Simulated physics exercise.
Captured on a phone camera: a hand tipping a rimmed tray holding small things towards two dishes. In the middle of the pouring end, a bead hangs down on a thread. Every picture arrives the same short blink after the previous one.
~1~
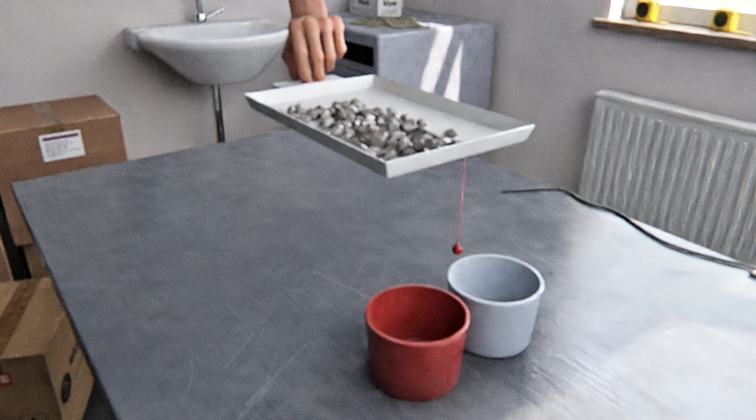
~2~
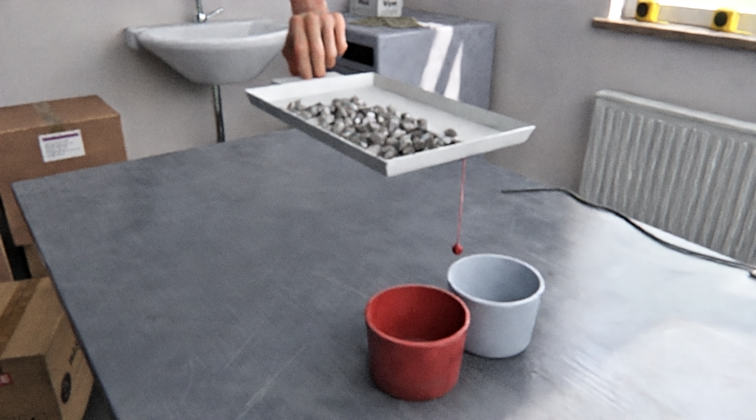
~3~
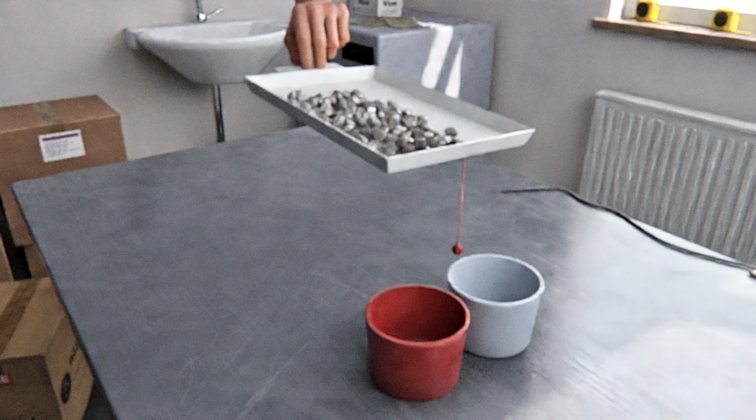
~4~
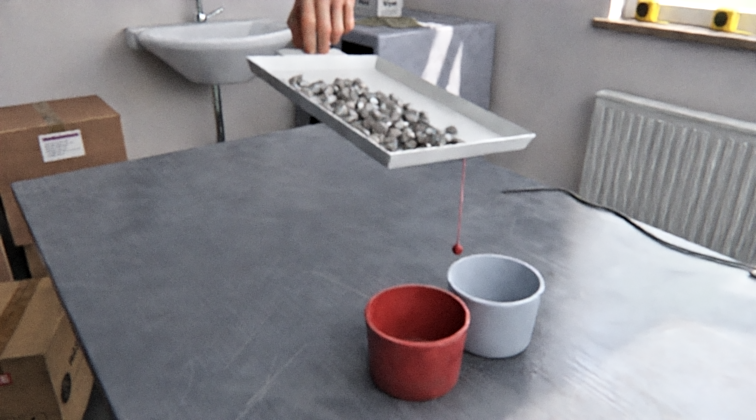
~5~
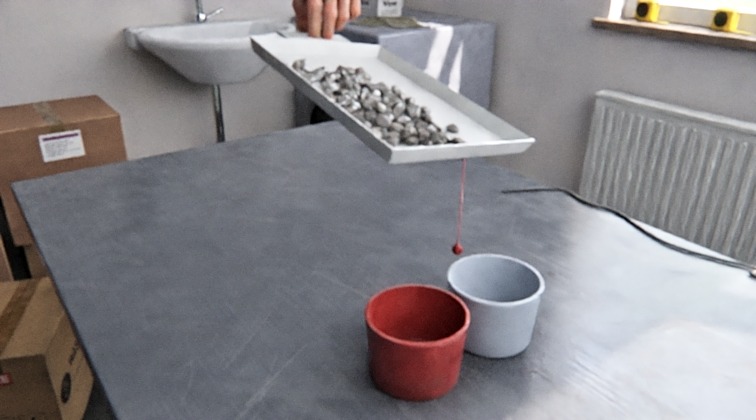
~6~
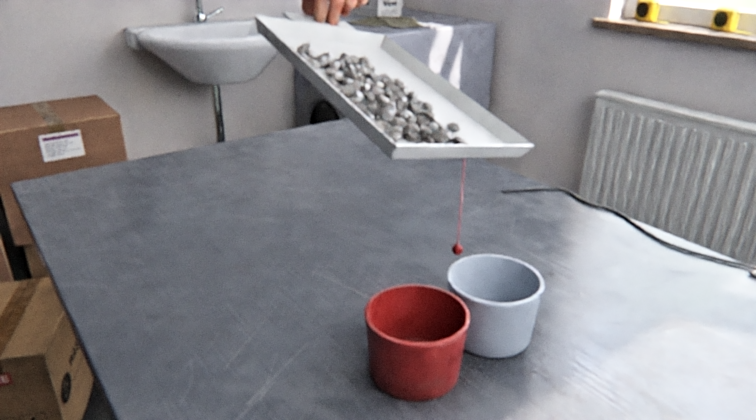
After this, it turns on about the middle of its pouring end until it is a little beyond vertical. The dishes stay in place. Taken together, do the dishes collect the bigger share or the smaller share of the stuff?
The smaller share.
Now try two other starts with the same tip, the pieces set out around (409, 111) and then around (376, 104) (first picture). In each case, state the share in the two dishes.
First case: Around 0 %; second case: Around 10 %.
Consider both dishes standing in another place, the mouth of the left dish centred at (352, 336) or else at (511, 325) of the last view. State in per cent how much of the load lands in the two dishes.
First position: Some 0 %; second position: Some 0 %.
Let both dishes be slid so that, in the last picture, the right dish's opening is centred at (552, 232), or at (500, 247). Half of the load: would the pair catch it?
First shift, a majority share; second shift, a majority share.
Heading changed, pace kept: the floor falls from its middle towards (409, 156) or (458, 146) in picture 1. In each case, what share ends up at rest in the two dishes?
You'd see roughly 80 per cent the first time and 50 per cent the second.
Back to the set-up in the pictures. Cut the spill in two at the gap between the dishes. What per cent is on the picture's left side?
Left share: Close to 0 %.
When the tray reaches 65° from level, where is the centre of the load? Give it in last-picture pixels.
(498, 148).
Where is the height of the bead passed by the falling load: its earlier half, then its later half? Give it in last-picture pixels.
At (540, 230) for the first part, then at (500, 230) for the others.
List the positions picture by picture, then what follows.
Corners of the pouring end (388, 159) and (527, 125), level; middle of the load (374, 129), bits of gravel; left dish (449, 362); right dish (527, 322); bead on its thread (457, 249), in the first frame.
Corners of the pouring end (388, 158) and (527, 126), level; middle of the load (374, 127), in the second frame.
Corners of the pouring end (389, 155) and (527, 129), tipped barely, lowest at the right corner; middle of the load (375, 122), in the third frame.
Corners of the pouring end (392, 151) and (528, 133), tipped a little, lowest at the right corner; middle of the load (376, 114), in the fourth frame.
Corners of the pouring end (395, 146) and (527, 138), tipped a little, lowest at the right corner; middle of the load (378, 106), in the fifth frame.
Corners of the pouring end (398, 142) and (527, 142), tipped clearly, lowest at the right corner; middle of the load (381, 98); left dish (449, 362); right dish (527, 322), in the sixth frame.
Just after the last frame, tray tipped steeply; the larger part on the tray; just a few outside both; roughly a quarter in the air.
A moment on, tray tipped past a quarter turn; just a few on the tray; about a tenth in the right dish; the larger part outside both; just a few in the air.
Further on, tray tipped past a quarter turn; about a tenth in the right dish; almost all outside both.
When it is over, tray tipped past a quarter turn; not one in the left dish; about a tenth in the right dish; almost all outside both.
